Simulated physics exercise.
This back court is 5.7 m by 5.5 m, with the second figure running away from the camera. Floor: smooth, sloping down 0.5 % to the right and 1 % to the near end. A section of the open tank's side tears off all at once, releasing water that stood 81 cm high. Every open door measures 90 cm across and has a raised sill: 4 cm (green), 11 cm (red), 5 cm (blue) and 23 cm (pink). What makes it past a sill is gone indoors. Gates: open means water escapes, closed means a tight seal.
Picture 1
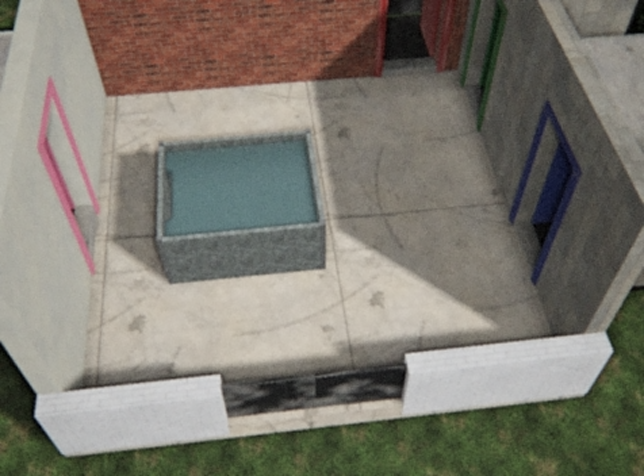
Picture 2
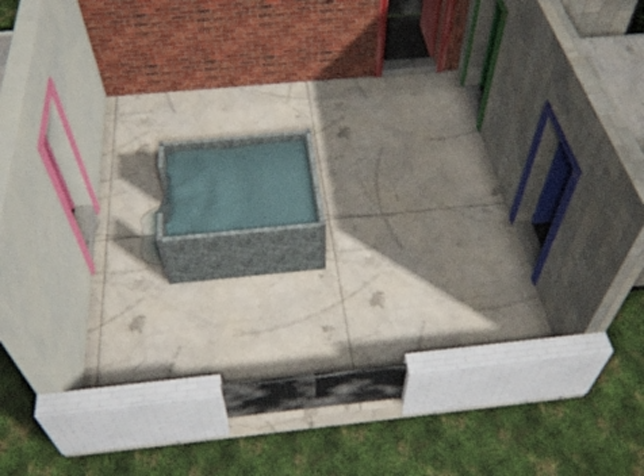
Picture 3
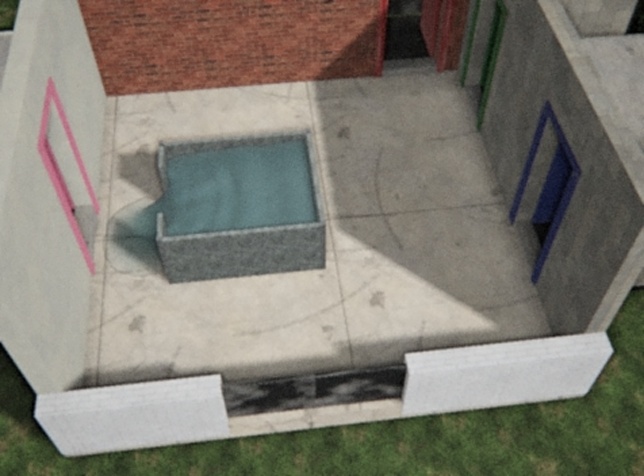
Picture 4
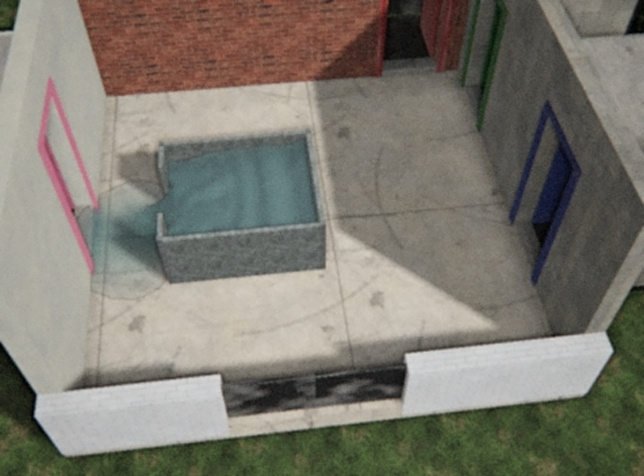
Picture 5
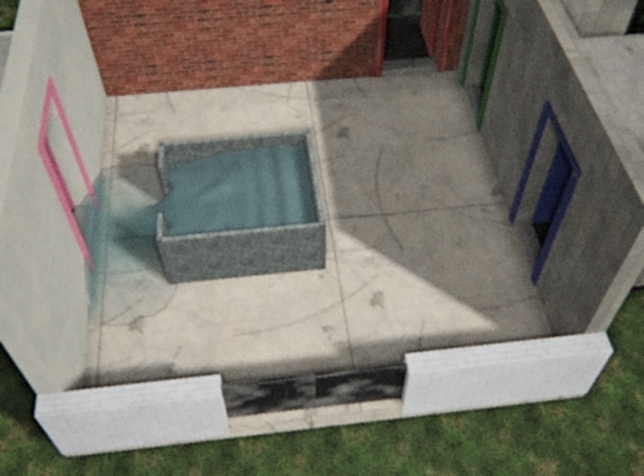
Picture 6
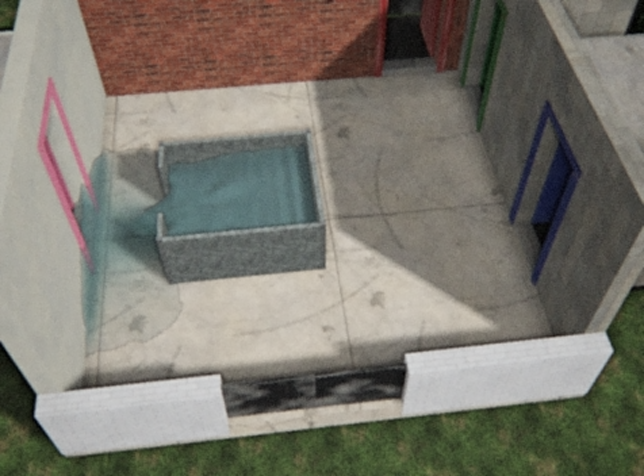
Water in a raised stone tank breaks out through a gap in its left side, pours onto the pale courtyard floor, reaches the wall by the pink-framed doorway, and spreads along it toward the near end as the tank's level drops.
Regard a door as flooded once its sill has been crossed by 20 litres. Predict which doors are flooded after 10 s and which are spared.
The green door will not hold enough water back, the red door will hold enough water back, the blue door will not hold enough water back, the pink door will not hold enough water back.
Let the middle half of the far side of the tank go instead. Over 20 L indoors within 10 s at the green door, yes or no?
Relative to that limit, green ends up on the high side.
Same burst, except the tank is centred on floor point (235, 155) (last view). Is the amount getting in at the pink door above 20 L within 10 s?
Pink: Within limit.
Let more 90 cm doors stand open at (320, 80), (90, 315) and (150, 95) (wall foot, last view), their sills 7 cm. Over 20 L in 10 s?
Per doorway, in order: Insufficient / sufficient / sufficient.
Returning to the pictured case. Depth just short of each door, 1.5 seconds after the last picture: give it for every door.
Readings (cm): Green = 0; red = 0; blue = 0; pink = 36.
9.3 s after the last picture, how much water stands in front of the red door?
Depth: Approx. 6.5 cm.
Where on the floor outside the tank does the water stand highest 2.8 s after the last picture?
Near (96, 244).
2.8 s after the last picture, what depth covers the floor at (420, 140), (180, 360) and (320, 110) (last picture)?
Taking the spots in order: 0 cm, 7 cm, 4 cm.
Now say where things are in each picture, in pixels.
In the first frame, the open tank at (239, 186) is whole and still, 81 cm deep.
In the second frame, the front is at (154, 260), 0.5 m from the gap at (171, 220); 0.2 m2 of floor is under water; 81 cm left at the back of the open tank.
In the third frame, water pours out at (171, 221) and has run 0.9 m, to (109, 243); typically 12 cm deep outside, 81 cm at the open tank's back.
In the fourth frame, the front is at (93, 285), 1.3 m from the gap at (171, 222); 1.7 m2 of floor is under water; 78 cm left at the back of the open tank.
In the fifth frame, the front is at (90, 317), 1.6 m from the gap at (171, 221); 2.4 m2 of floor is under water; 70 cm left at the back of the open tank.
In the sixth frame, water pours out at (171, 221) and has run 2.0 m, to (87, 351); typically 8 cm deep outside, 69 cm at the open tank's back.
Then, 0.7 s after the last picture water covers 20 % of the floor and is deepest (50 cm) near (96, 244); green door not reached, red door not reached, blue door not reached, pink door 48 cm at the sill, 115 L in.
Then, 1.5 s after the last picture water covers 35 % of the floor and is deepest (38 cm) near (96, 244); green door not reached, red door not reached, blue door not reached, pink door 36 cm at the sill, 219 L in.
Then, 2.8 s after the last picture water covers 65 % of the floor and is deepest (30 cm) near (96, 244); green door not reached, red door 2 cm at the sill, 0 L in, blue door not reached, pink door 28 cm at the sill, 262 L in.
Then, 5.3 s after the last picture water covers 95 % of the floor and is deepest (16 cm) near (96, 244); green door 9 cm at the sill, 33 L in, red door 3 cm at the sill, 0 L in, blue door 10 cm at the sill, 10 L in, pink door 16 cm at the sill, 271 L in.
Then, 9.3 s after the last picture water covers 100 % of the floor and is deepest (12 cm) near (396, 386); green door 8 cm at the sill, 81 L in, red door 7 cm at the sill, 0 L in, blue door 10 cm at the sill, 70 L in, pink door 9 cm at the sill, 271 L in.
